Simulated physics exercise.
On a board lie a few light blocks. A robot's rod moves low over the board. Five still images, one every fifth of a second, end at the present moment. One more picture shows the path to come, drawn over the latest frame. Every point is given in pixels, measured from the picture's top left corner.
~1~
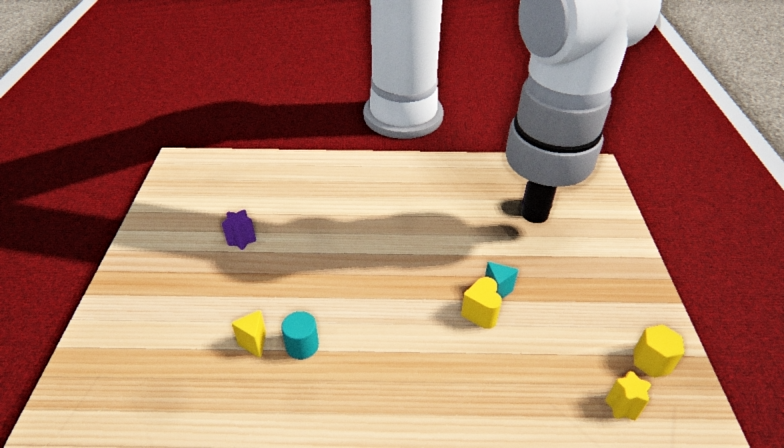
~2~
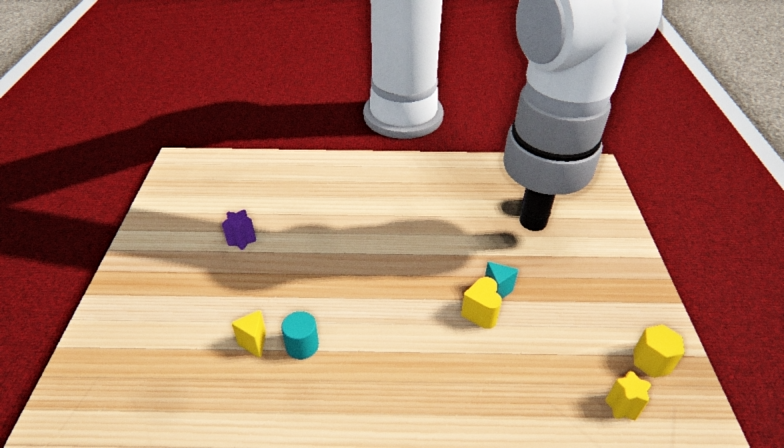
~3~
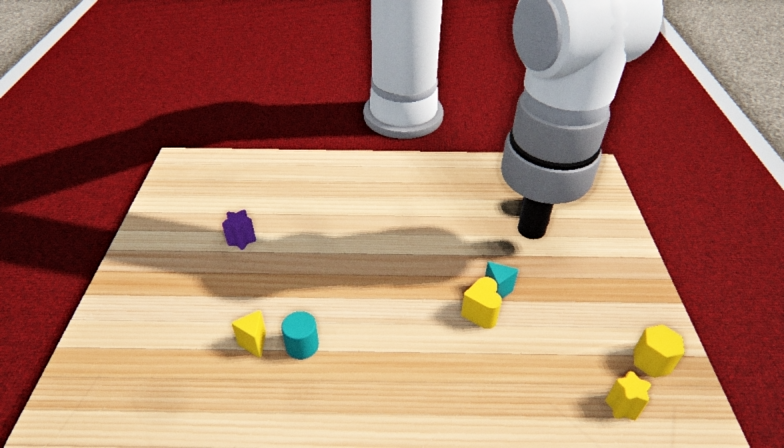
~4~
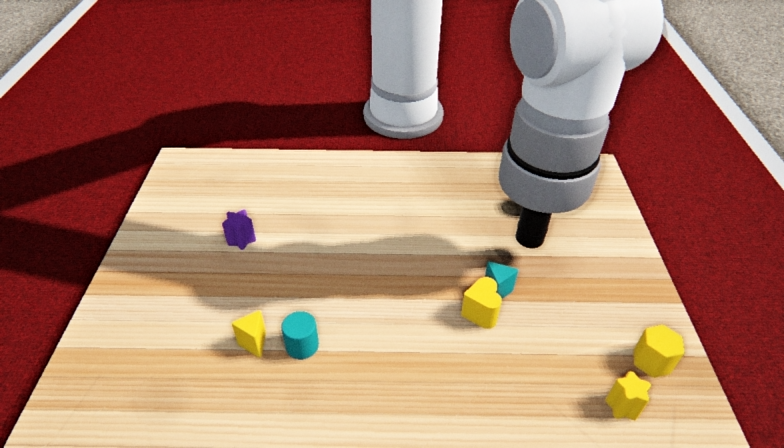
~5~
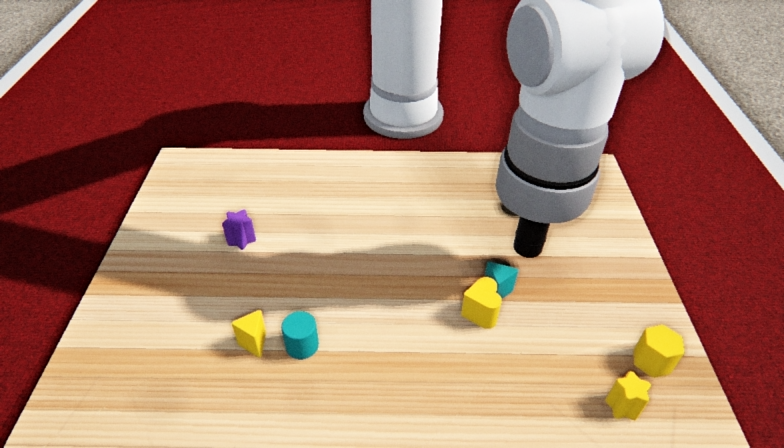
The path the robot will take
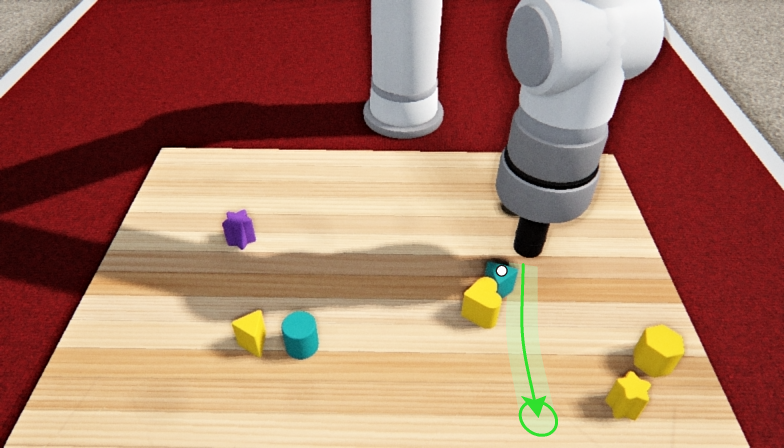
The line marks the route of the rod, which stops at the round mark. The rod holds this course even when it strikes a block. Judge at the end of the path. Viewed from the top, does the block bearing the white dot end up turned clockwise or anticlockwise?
The sense of turning is clockwise.
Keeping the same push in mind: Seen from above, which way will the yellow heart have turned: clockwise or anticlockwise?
Bird's-eye view: Counterclockwise.
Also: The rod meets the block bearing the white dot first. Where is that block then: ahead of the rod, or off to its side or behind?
It will get left beside or behind the rod.
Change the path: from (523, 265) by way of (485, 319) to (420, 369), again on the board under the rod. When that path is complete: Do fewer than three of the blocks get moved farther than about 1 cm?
Answer: Yes.
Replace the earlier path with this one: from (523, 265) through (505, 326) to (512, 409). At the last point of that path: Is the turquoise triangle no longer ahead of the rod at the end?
Yes, it checks out.
The drawn path runs from (523, 265) through (522, 332) to (538, 418); the dot is on the turquoise triangle.
What follows on the original path. One third of the way, rod at (526, 292); yellow heart at (479, 293), turned 20° anticlockwise; turquoise triangle at (502, 280), turned 75° clockwise.
Two thirds of the way, rod at (530, 343); yellow heart at (479, 293), turned 20° anticlockwise; turquoise triangle at (502, 280), turned 80° clockwise.
At the end, rod at (544, 403); yellow heart at (479, 293), turned 20° anticlockwise; turquoise triangle at (502, 280), turned 80° clockwise; yellow star not moved.
